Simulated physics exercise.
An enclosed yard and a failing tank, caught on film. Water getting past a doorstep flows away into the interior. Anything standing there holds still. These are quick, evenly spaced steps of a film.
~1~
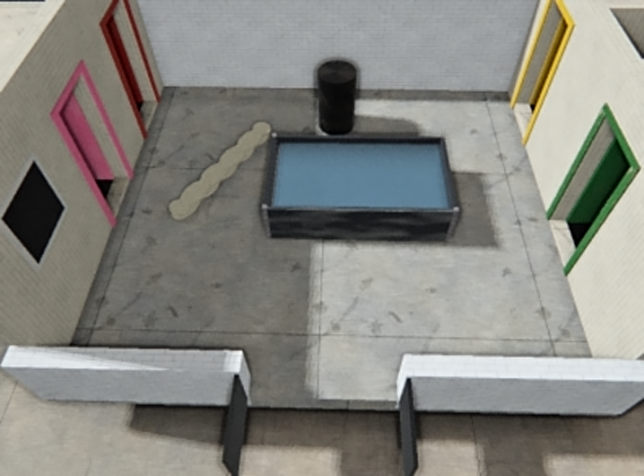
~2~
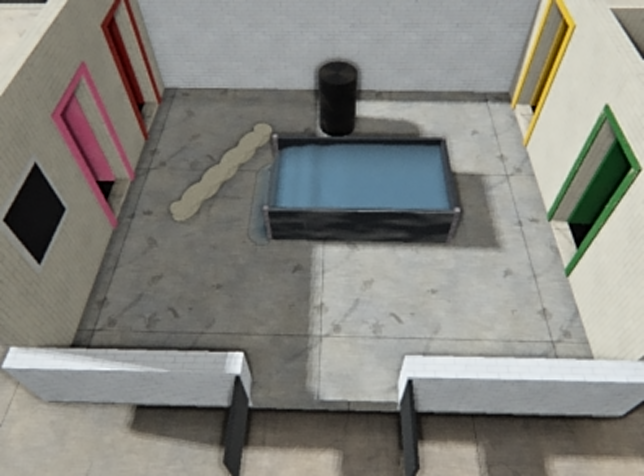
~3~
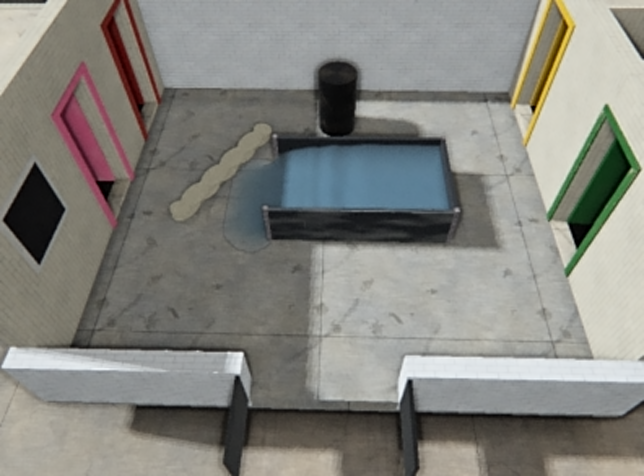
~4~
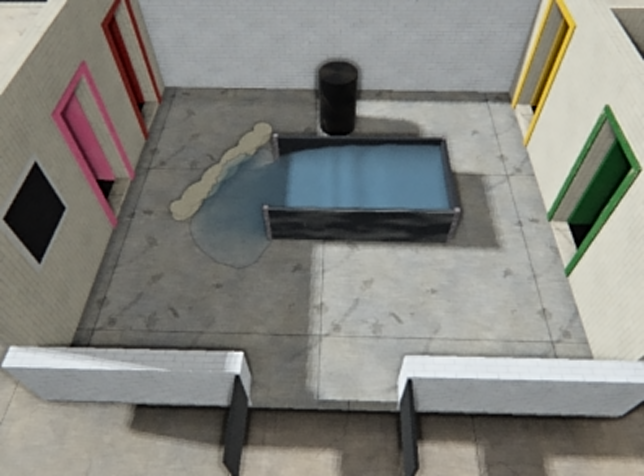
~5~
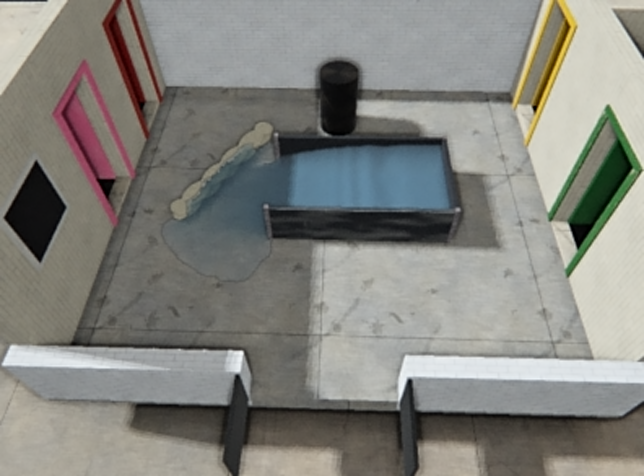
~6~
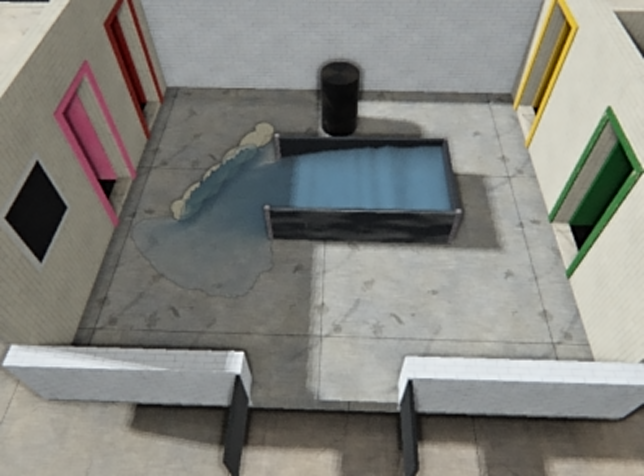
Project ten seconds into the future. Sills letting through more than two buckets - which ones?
Sill by sill: Red door: Not more than two; yellow door: Not more than two; pink door: More than two; green door: More than two.
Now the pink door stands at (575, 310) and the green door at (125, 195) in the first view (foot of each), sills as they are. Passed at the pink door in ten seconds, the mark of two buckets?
Pink exceeds the mark.
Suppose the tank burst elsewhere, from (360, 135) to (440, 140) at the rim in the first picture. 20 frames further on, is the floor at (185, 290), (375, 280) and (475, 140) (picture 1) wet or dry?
Sequence: Spared / spared / wetted.
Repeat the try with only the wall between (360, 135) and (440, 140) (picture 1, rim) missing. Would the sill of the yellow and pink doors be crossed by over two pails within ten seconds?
Briefly, the yellow one crosses the line and the pink one remains below the line.
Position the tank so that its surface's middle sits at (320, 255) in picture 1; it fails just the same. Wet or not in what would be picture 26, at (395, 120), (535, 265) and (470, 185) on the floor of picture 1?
First spot bare, second bare, third bare.
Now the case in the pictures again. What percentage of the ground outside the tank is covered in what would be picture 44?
I'd say close to 85 per cent.
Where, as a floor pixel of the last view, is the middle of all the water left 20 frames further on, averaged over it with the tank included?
The water centres close to (248, 230).
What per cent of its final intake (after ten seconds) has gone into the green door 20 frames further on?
Share by then: About 0 in a hundred.
A moment on, water covers 25 % of the floor; the red door not reached, the yellow door not reached, the pink door wet at the sill, nothing in, the green door not reached.
Next, water covers 35 % of the floor; the red door not reached, the yellow door not reached, the pink door under two buckets in, the green door not reached.
Then, water covers 45 % of the floor; the red door wet at the sill, nothing in, the yellow door not reached, the pink door over two buckets in, the green door not reached.
Later, water covers 85 % of the floor; the red door wet at the sill, nothing in, the yellow door wet at the sill, nothing in, the pink door over two buckets in, the green door under two buckets in.
In the end, water covers 90 % of the floor; the red door wet at the sill, nothing in, the yellow door wet at the sill, nothing in, the pink door over two buckets in, the green door over two buckets in.
